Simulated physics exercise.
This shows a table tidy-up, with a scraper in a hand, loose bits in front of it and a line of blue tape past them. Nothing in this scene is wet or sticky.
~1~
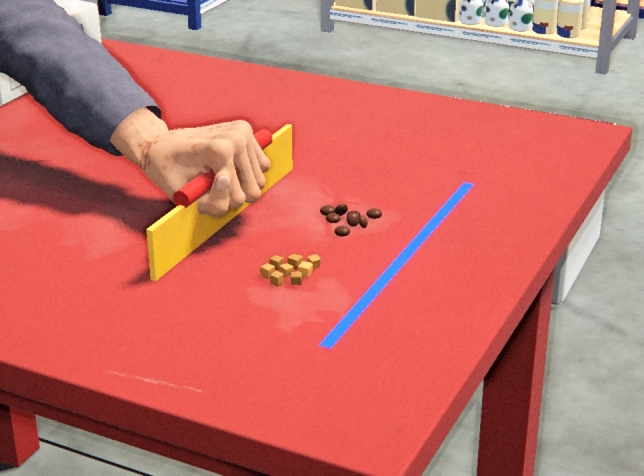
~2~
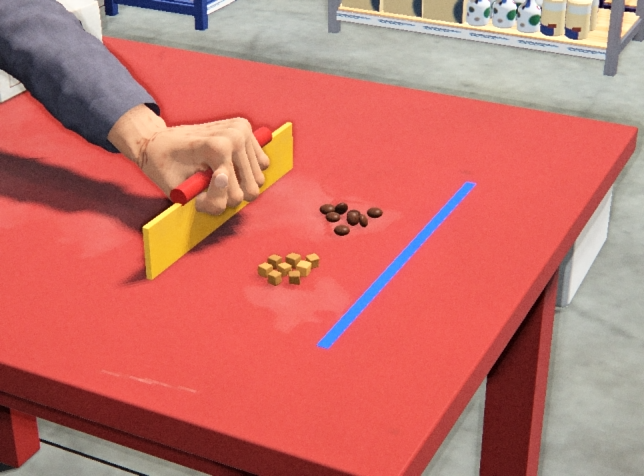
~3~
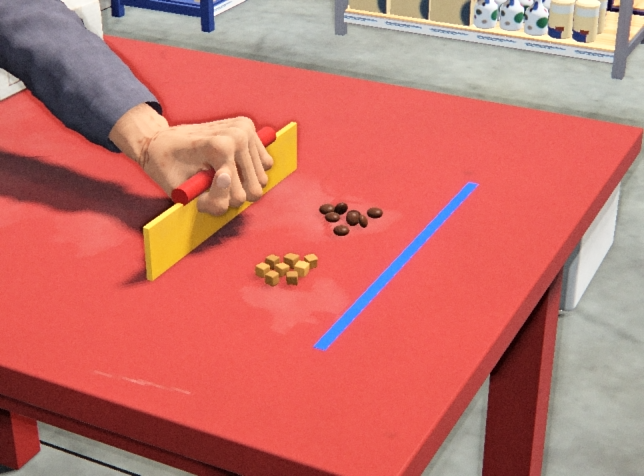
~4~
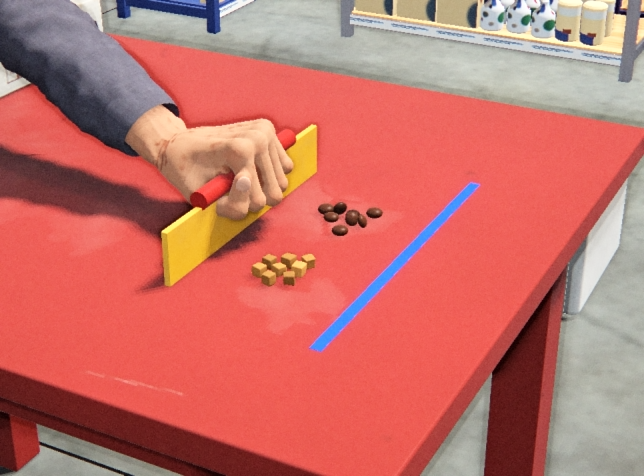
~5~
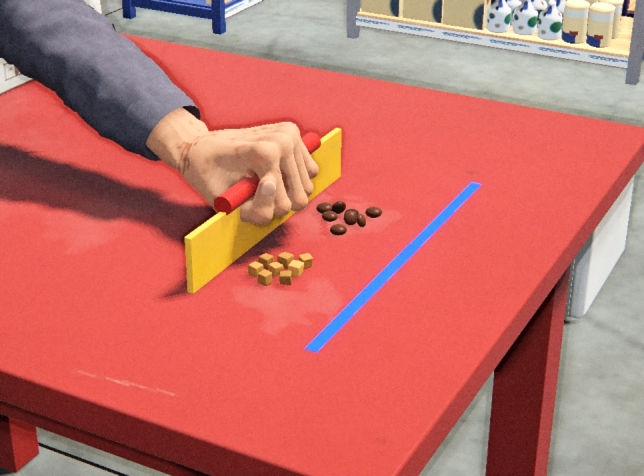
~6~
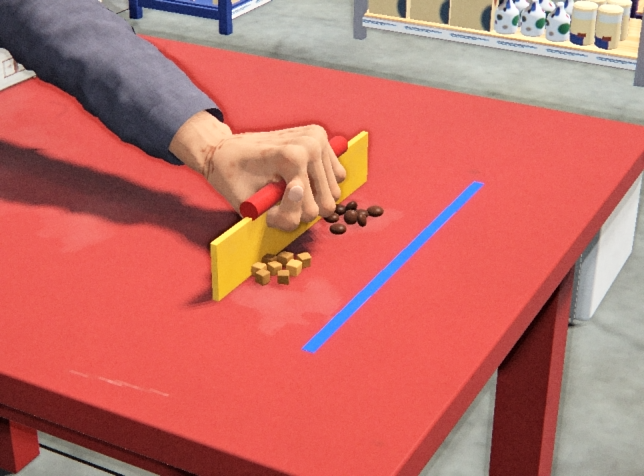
In a concrete-floored room with stocked shelving at the back, a red table is seen from above at an angle. A grey-sleeved hand grips the red handle of a yellow scraper at left, with golden-brown cubes nearer, dark brown drops farther back, and a blue tape strip to their right. The scraper rests, then slides right up to both piles and starts shifting them, while the view drifts slightly.
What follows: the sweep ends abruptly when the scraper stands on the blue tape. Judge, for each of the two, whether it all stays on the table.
Near portion: All of it stays; far portion: All of it stays.
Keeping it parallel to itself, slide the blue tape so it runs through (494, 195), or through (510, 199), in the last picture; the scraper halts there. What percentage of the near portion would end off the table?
Lab note - share off: About 0% and about 0%.
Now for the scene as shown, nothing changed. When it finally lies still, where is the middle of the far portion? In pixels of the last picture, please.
The middle comes to rest near (443, 235).
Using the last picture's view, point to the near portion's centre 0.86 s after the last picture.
I'd put the middle of it near (380, 294).
Then, 0.28 s later than the last frame, scraper still moving, near (355, 196); near portion all on the table, its front near (342, 276); far portion all on the table, its front near (415, 225).
Then, 0.58 s later than the last frame, scraper stopped at the blue tape; near portion all on the table, its front near (399, 291); far portion all on the table, its front near (468, 230).
When it is over, scraper stopped at the blue tape; near portion all on the table, its front near (399, 291); far portion all on the table, its front near (468, 230).
